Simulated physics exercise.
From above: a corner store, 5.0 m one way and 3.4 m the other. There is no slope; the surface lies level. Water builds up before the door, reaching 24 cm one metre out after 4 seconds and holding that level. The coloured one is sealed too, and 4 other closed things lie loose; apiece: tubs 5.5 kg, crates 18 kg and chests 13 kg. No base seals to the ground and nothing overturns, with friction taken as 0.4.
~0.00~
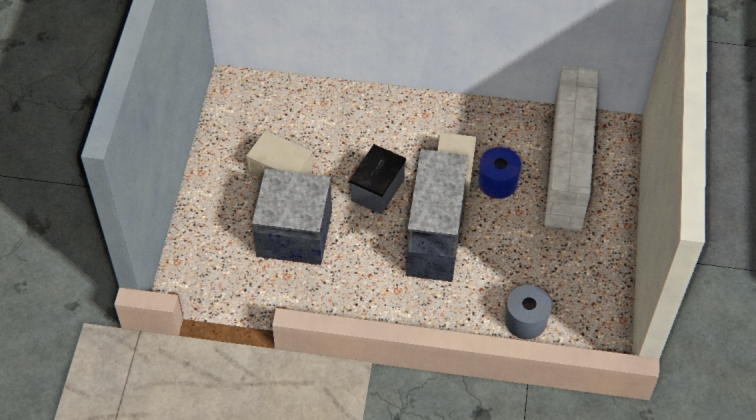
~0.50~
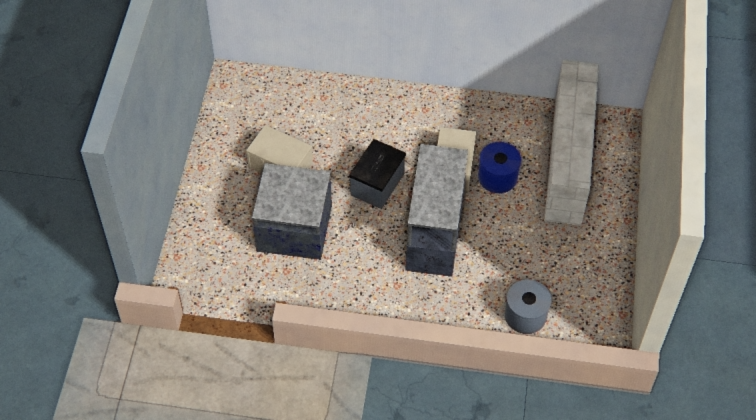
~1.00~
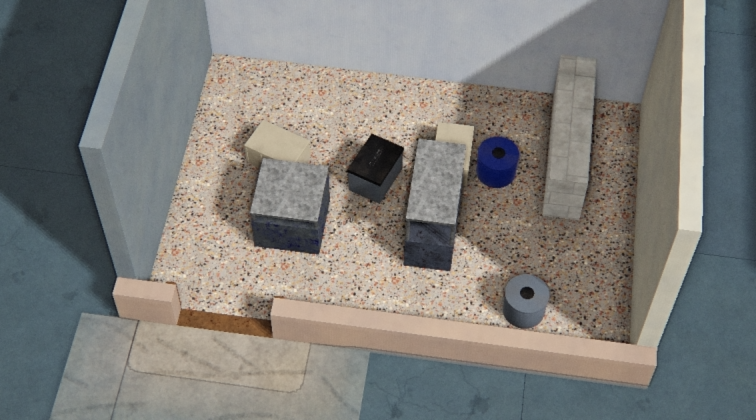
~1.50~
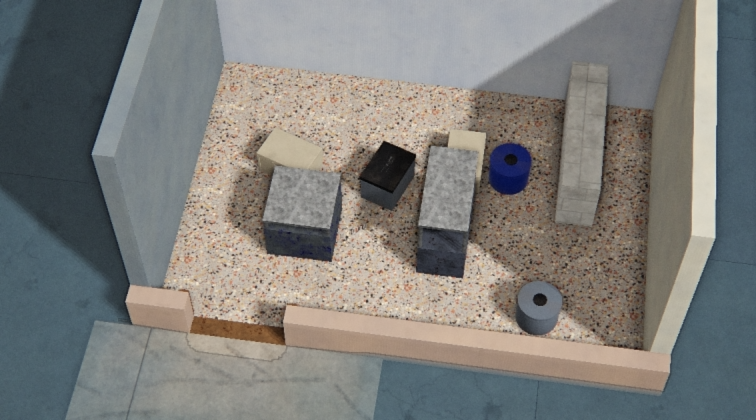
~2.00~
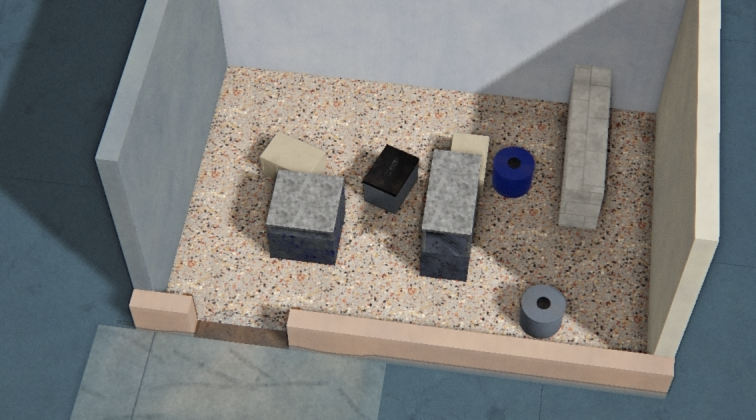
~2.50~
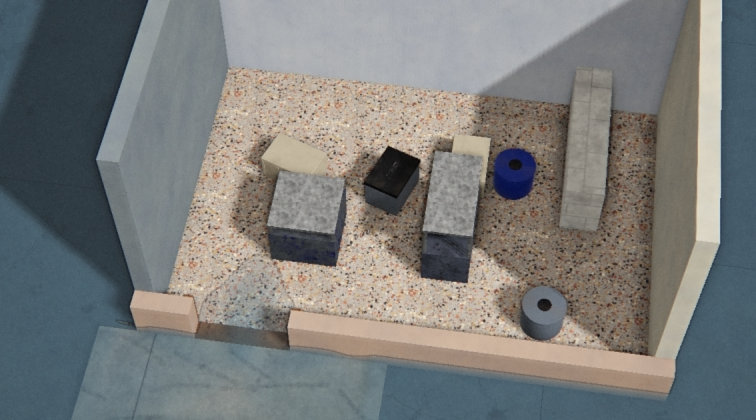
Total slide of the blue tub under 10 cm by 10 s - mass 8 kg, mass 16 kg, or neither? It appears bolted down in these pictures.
The answer is only the higher mass.
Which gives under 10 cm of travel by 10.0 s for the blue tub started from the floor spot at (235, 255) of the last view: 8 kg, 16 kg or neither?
Short answer: No load.
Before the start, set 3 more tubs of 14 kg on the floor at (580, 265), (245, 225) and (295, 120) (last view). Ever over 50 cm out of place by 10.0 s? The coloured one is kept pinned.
Answer by position: Inside the range; outside the range; outside the range.
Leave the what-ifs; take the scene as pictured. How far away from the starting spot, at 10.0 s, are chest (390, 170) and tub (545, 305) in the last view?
Shifts: 50 cm / 200 cm.
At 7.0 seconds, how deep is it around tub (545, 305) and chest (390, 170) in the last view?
I'd put it at 3 cm and 4 cm respectively.
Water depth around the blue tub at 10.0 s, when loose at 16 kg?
About 7 cm.
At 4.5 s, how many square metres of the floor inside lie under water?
The covered patch comes to about 5.0 m2.
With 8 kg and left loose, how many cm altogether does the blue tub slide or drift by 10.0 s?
All together it comes to about 30 cm.
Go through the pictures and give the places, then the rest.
The blue tub at (501, 164) rests on the ground; water covers 0.0 m2; 0 of 5 have shifted, in the first picture.
The blue tub at (501, 159) rests on the ground; water covers 0.0 m2; 0 of 5 have shifted, in the second picture.
The blue tub at (499, 153) rests on the ground; 0.0 m2 under water; 0 of 5 have shifted, in the third picture.
The blue tub at (511, 160) rests on the ground; water covers 0.0 m2; 0 of 5 have shifted, in the fourth picture.
The blue tub at (514, 163) rests on the ground; 0.1 m2 under water; 0 of 5 have shifted, in the fifth picture.
The blue tub at (515, 165), on the bottom; 0.6 m2 under water; 0 of 5 have shifted, in the sixth picture.
After 3.5 s the blue tub would be 0 cm from its start with 8 kg and 0 cm from its start with 16 kg; 0 cm of water round it then.
After 4.5 s the blue tub would be 0 cm from its start with 8 kg and 0 cm from its start with 16 kg; 0 cm of water round it then.
After 7.0 s the blue tub would be 0 cm from its start with 8 kg and 0 cm from its start with 16 kg; 0 cm of water round it then.
After 10.0 s the blue tub would be 27 cm from its start with 8 kg and 0 cm from its start with 16 kg; 7 cm of water round it then.
